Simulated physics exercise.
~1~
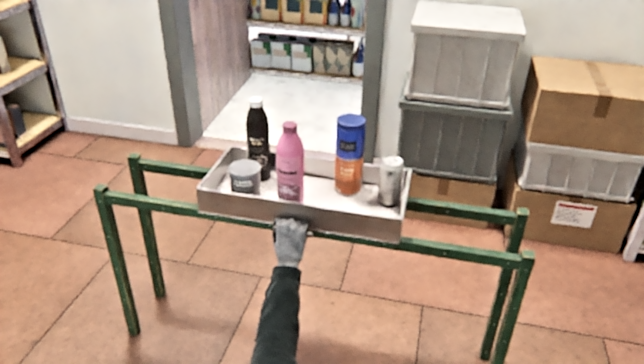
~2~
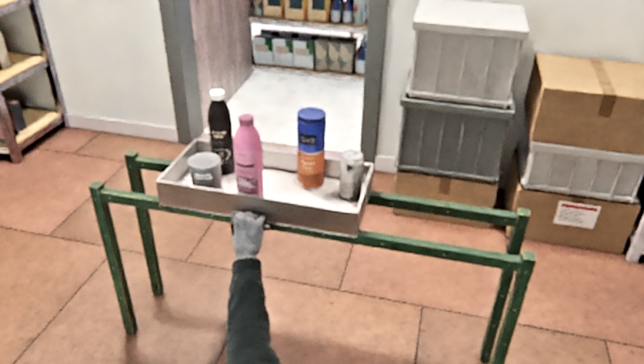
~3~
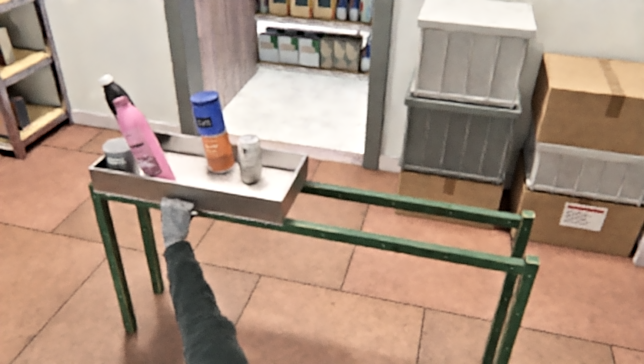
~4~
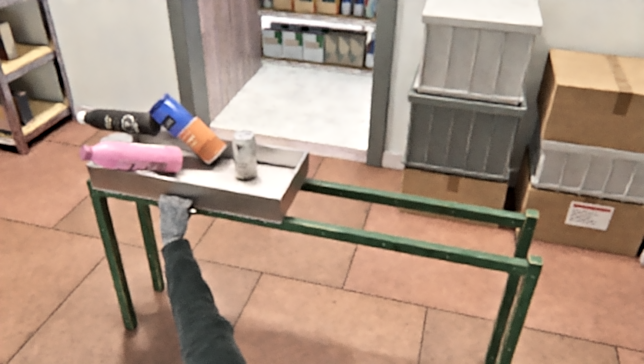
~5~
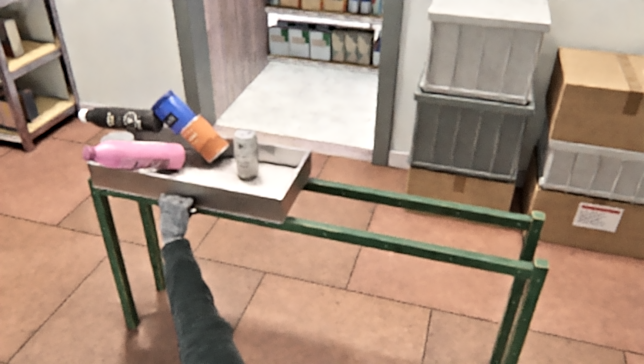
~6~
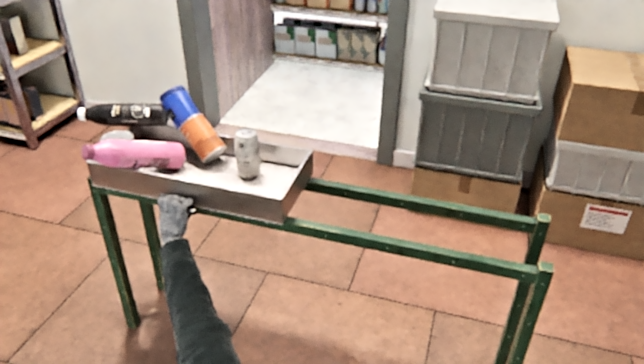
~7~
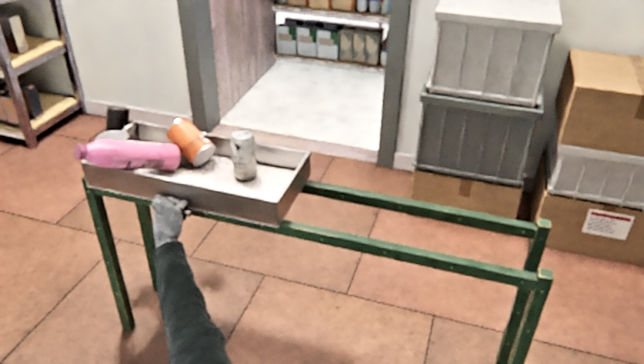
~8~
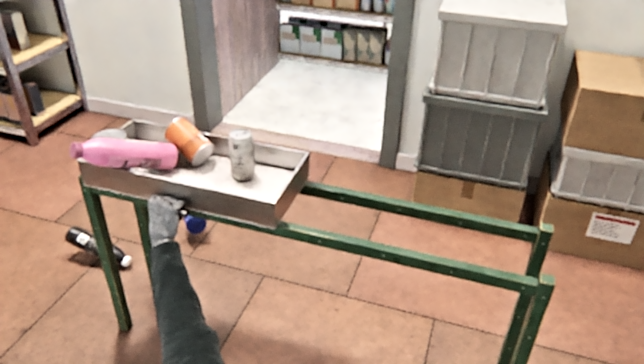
The clip opens on a shallow tray resting on green rails, holding a grey tin, a black bottle, a pink bottle, a white can and a blue jar above an orange tin. A gloved hand at its front edge moves the tray left, and the two bottles begin to lean. At the left end the tray stops, the bottles topple, and the blue jar and orange tin tip over. The black bottle and blue jar then drop off onto the floor. The pink bottle and orange tin end up lying in the tray, while the white can stays upright.
